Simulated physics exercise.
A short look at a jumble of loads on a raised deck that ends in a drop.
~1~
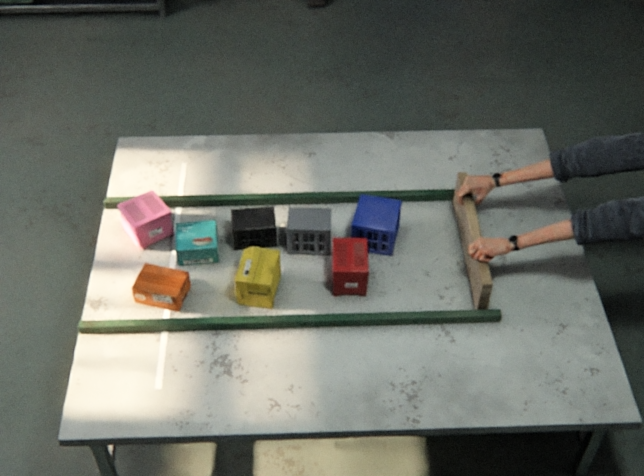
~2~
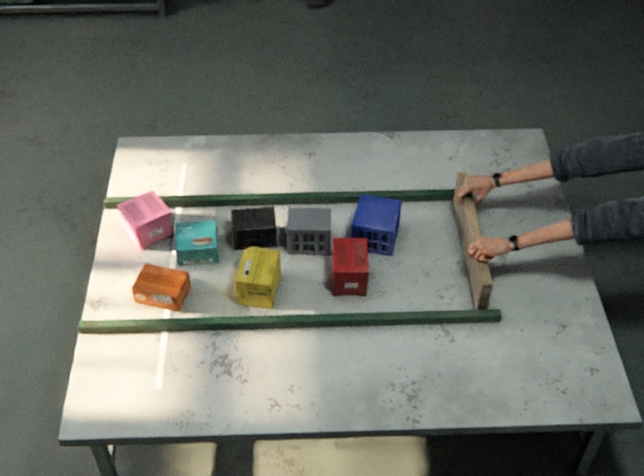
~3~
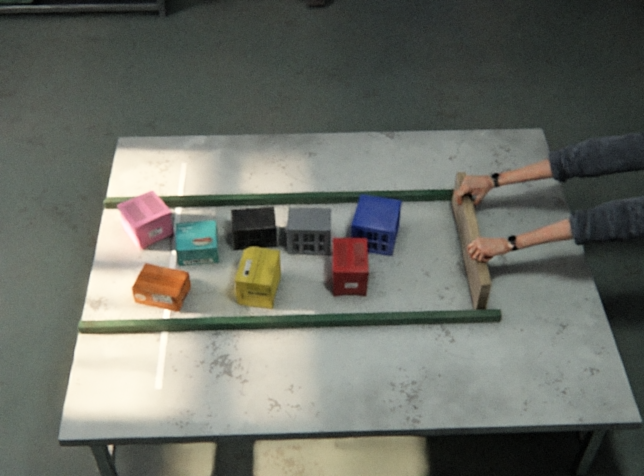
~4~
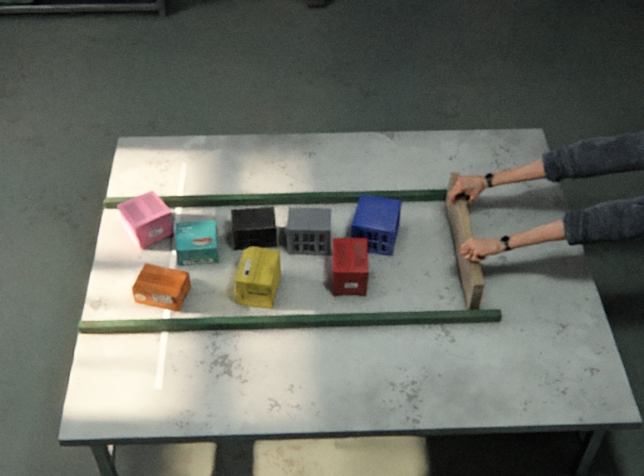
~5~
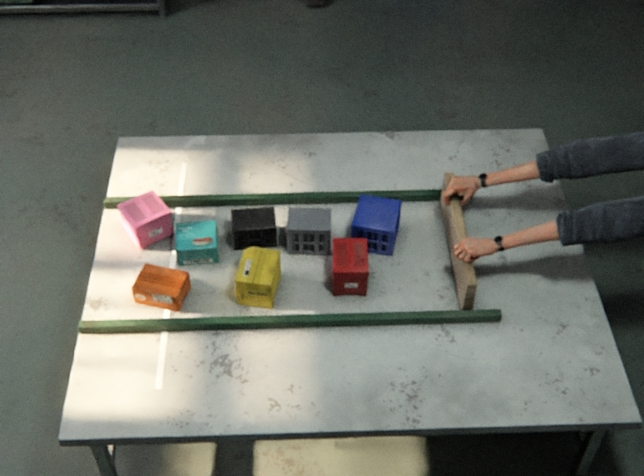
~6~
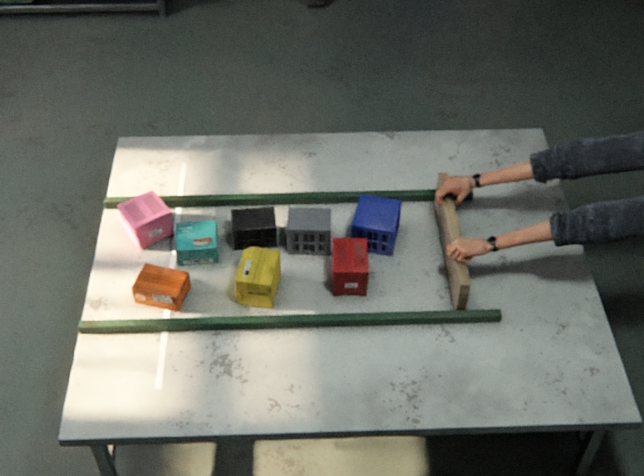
The video shows coloured boxes and crates standing between two green rails on a table while a pair of hands holds a plank at the right, then slides it slightly left without touching them; the boxes stay still.
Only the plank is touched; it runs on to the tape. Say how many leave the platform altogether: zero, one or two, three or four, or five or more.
The number that fall off is three or four.
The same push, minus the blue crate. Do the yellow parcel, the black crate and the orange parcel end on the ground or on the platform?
The yellow parcel remains up, the black crate remains up, the orange parcel comes down.
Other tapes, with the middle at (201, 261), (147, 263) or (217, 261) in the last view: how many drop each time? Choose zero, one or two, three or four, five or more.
One after another: One to two; at least five; one or two.
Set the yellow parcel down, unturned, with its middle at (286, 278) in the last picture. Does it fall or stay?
The yellow parcel does not fall.
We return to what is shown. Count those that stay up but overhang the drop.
The number is 1.
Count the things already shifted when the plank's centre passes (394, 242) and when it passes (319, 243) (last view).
1 and 5.
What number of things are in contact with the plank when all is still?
The number is 2.
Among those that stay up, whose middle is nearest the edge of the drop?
Foremost is the grey crate.
Soon after, none off yet; pink tote at rest near (146, 220); orange parcel at rest near (162, 287); turquoise box displaced a little near (186, 244).
In the end, the number that fall off is three or four; gone, black crate, turquoise box, orange parcel and pink tote.
